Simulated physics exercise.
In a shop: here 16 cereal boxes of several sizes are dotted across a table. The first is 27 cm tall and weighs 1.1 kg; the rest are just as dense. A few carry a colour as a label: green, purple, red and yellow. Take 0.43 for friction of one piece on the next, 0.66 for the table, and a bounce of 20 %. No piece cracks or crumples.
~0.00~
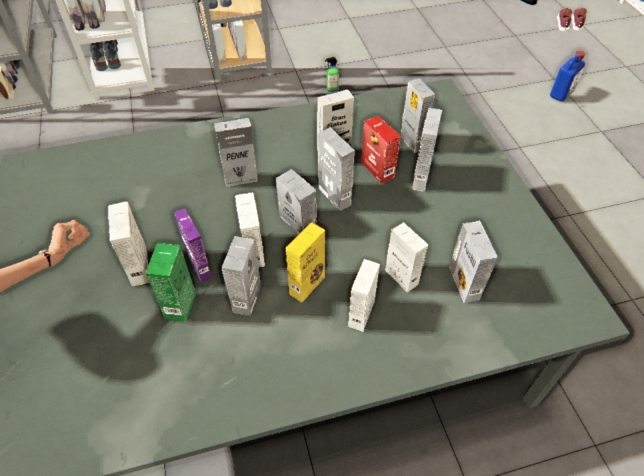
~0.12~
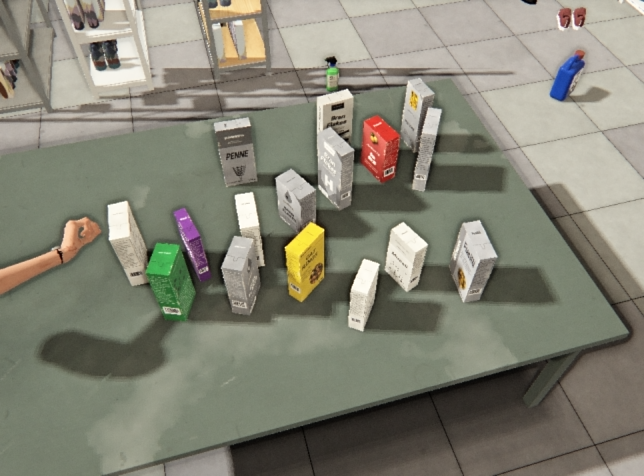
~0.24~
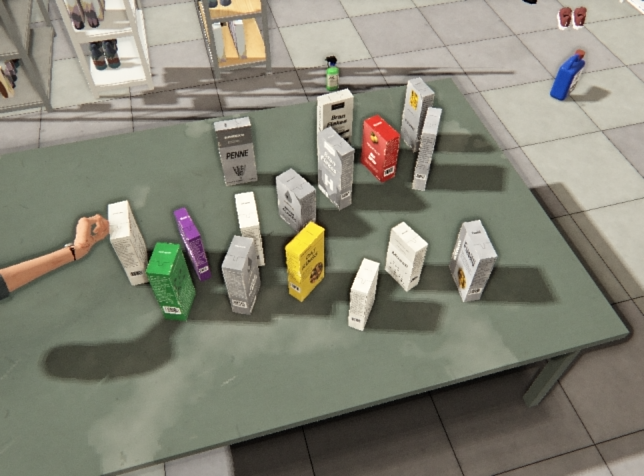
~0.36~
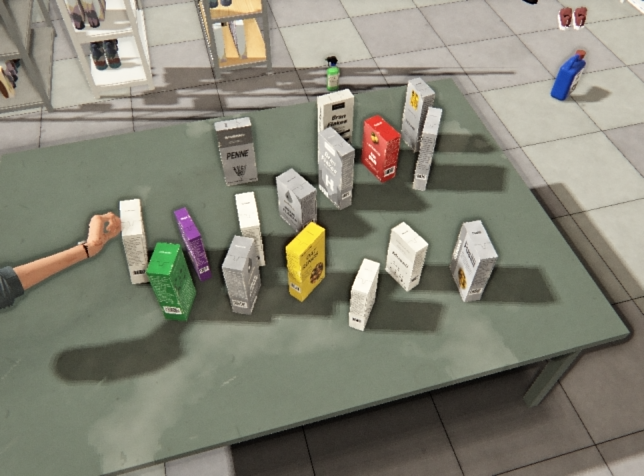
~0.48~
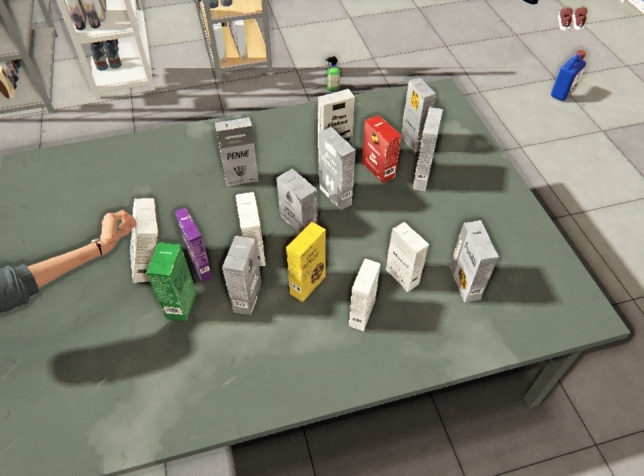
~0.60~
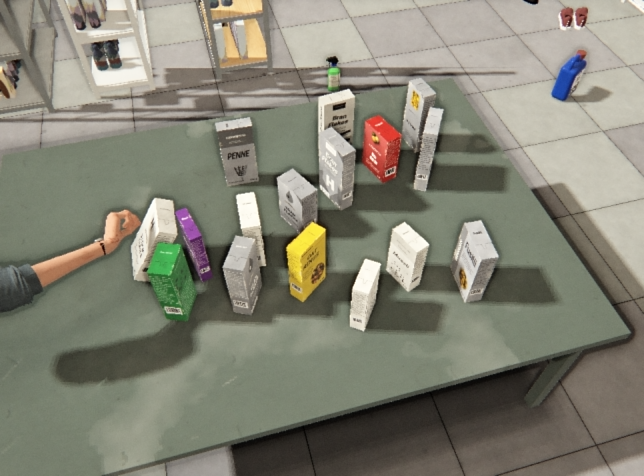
On a green table, a hand reaches right and pushes a white box toward a purple one.
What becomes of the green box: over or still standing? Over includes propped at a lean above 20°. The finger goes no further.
In the end the green box stays standing.
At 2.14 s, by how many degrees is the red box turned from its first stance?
Some 80°.
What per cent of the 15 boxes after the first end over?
Near 45 per cent.
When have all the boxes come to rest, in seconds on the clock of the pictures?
Around 2.5 s.
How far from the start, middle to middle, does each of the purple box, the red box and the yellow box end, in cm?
Purple 10, red 20, yellow 0.
Around 0.90 s, 1 of the 15 other boxes over; green box unmoved; purple box tipped 55°.
Around 1.56 s, 4 of the 15 other boxes over; green box unmoved; purple box tipped 73°.
Around 2.14 s, 7 of the 15 other boxes over; green box unmoved; red box lying flat.
Finally (2.7 s), 7 of the 15 other boxes over; green box unmoved; red box lying flat; purple box tipped 73°. Eight left standing. Seen by the last camera, middles, green box near (174, 283), red box near (405, 149).
